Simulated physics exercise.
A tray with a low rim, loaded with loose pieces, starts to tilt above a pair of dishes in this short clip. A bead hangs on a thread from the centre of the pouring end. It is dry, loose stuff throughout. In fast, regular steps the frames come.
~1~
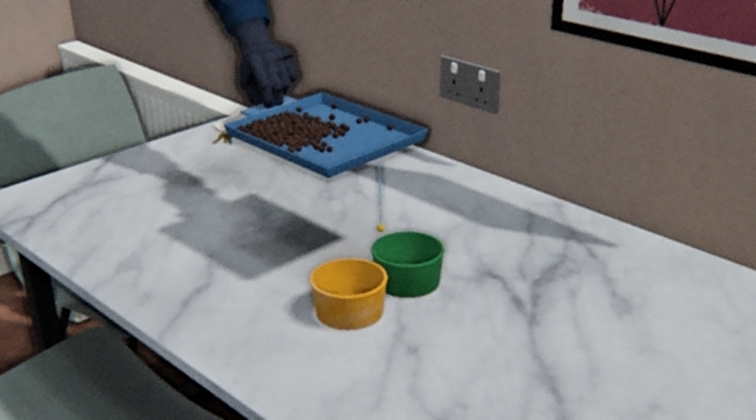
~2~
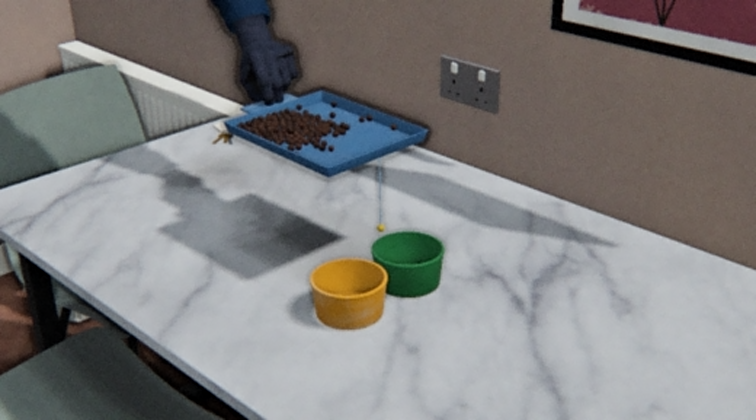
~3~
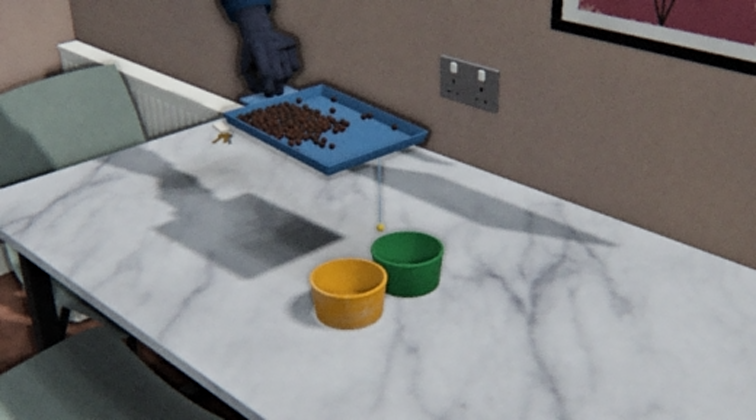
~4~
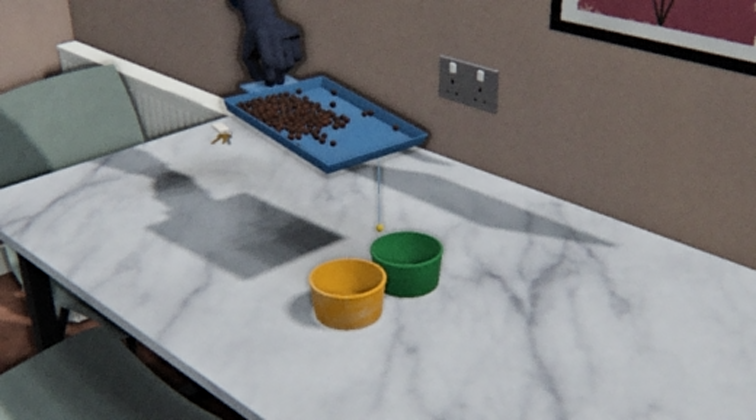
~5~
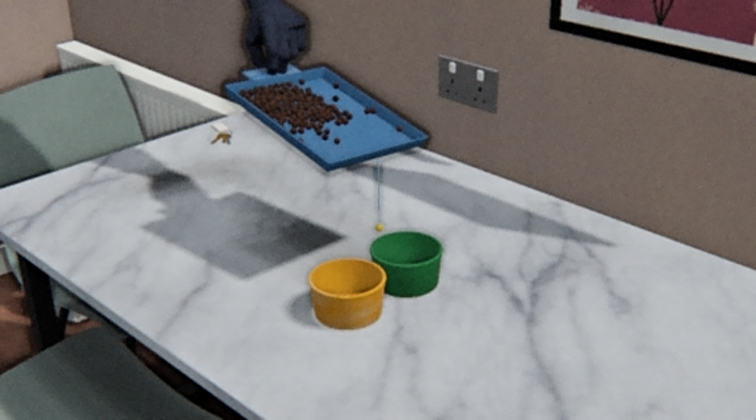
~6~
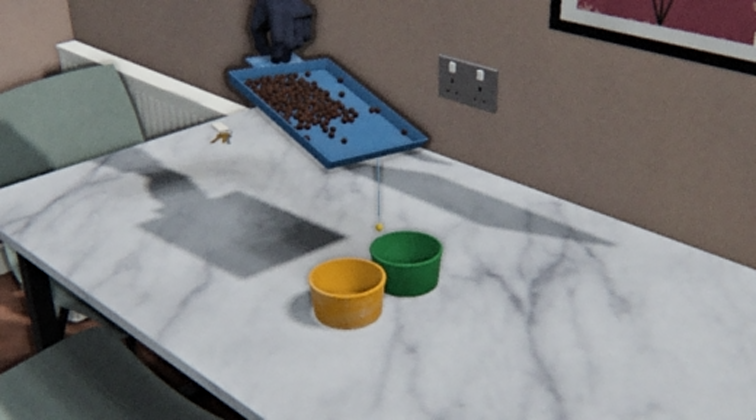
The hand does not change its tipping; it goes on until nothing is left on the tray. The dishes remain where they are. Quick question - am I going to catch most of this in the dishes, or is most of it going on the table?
You'll catch only a minority of it; most goes on the table.
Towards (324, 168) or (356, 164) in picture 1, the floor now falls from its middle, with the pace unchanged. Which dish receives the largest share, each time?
Try 1: Left-side dish. Try 2: Left-side dish.
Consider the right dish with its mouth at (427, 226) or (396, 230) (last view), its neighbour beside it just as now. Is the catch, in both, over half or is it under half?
Try 1: The greater share; try 2: A lesser share.
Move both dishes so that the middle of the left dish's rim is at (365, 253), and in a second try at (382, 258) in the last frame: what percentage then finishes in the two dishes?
Roughly 60 per cent, and 70 per cent.
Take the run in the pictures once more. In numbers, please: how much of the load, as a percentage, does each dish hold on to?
Per cent held at the end: Left dish 0, right dish 10.
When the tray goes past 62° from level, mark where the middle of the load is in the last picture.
Near the pixel (423, 161).
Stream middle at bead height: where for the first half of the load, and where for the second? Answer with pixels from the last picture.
(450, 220), then (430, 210).
Shortly afterwards, tray tipped steeply; near half on the tray; a little in the right dish; near a quarter outside both; near a quarter in the air.
Next, tray tipped right over; only a few on the tray; a little in the right dish; the bulk outside both; a little in the air.
Some moments later, tray tipped past a quarter turn; a little in the right dish; the bulk outside both.
In the end, tray tipped past a quarter turn; none at all in the left dish; a little in the right dish; the bulk outside both.
